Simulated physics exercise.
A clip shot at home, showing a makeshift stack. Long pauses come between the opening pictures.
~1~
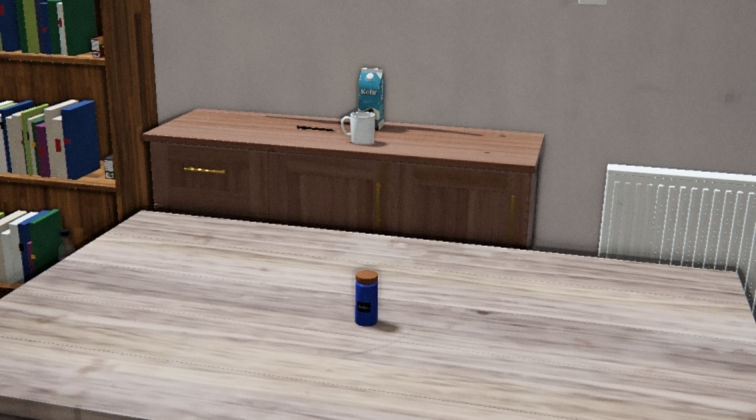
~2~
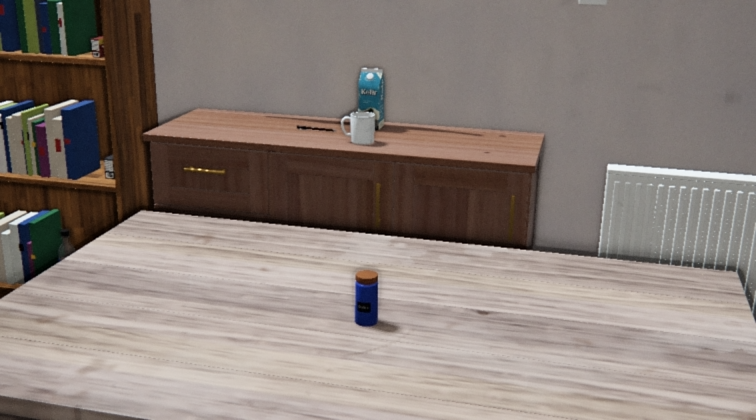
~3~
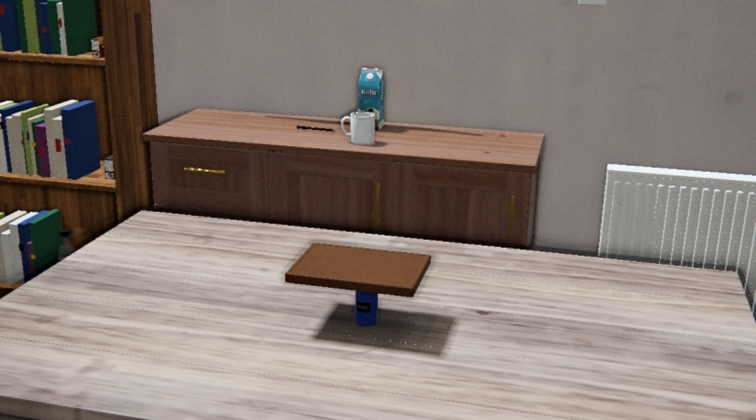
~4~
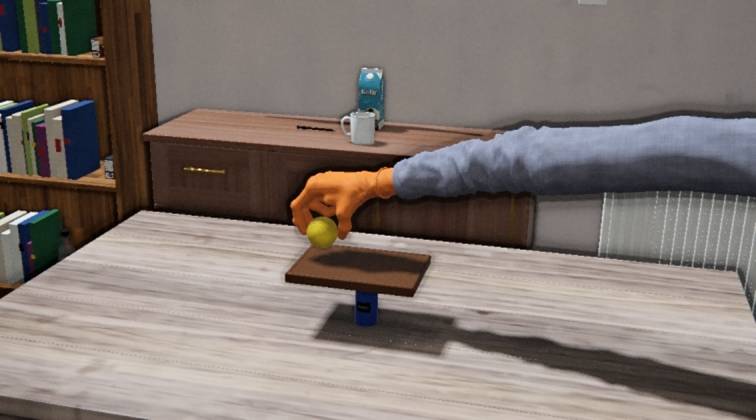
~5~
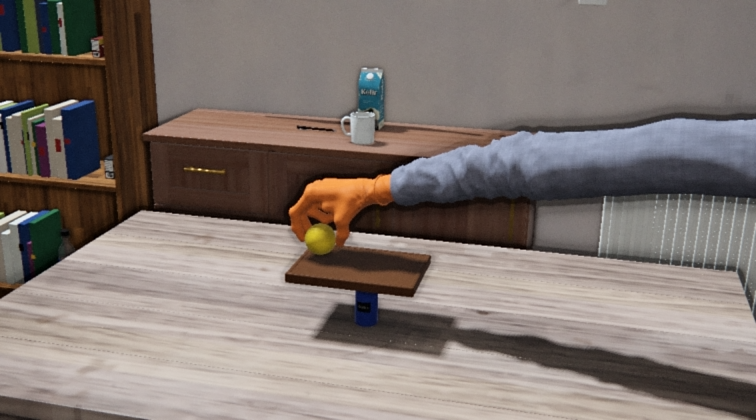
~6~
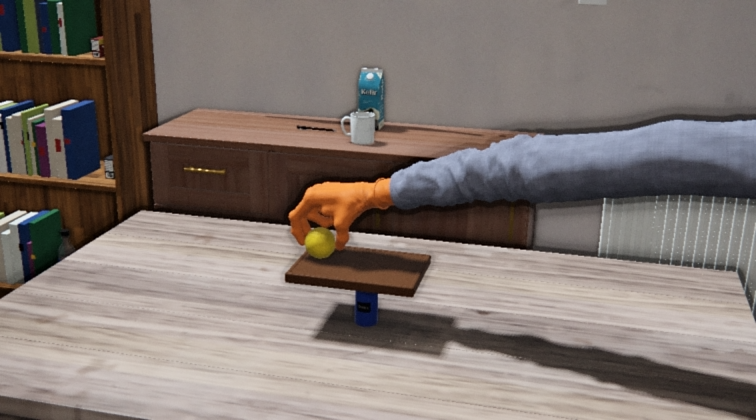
We see a blue shaker standing on a wooden table, then a flat brown board resting on top of it. A gloved orange hand reaches in from the right and lowers a yellow lemon slightly onto the board's left side.
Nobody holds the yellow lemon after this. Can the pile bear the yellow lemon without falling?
Ends in a fall.
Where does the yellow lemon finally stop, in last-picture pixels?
I'd say around (297, 298) in the last view.
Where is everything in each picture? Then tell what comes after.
The last thing is not in view yet; blue shaker (367, 298), in the first frame.
The last thing is not in view yet; blue shaker (367, 298), in the second frame.
The last thing is not in view yet; blue shaker (367, 298), in the third frame.
Still above its spot; yellow lemon (322, 232); blue shaker (367, 298), in the fourth frame.
Still above its spot; yellow lemon (320, 239); blue shaker (367, 298), in the fifth frame.
In place under the hand; yellow lemon (320, 243); blue shaker (367, 298), in the sixth frame.
Then, 0.30 s on from there, yellow lemon now fallen; brown lid turned 50° from how it was put.
Then, 0.40 s on from there, brown lid turned 63° from how it was put.
Then, 0.70 s on from there, brown lid now fallen; blue shaker turned 56° from how it was put.
Then, 0.80 s on from there, blue shaker on its side.
In the end, fallen, brown lid and yellow lemon; toppled in the stack, blue shaker. At the end, from the last picture's camera, yellow lemon near (297, 298). The stack loses its balance.
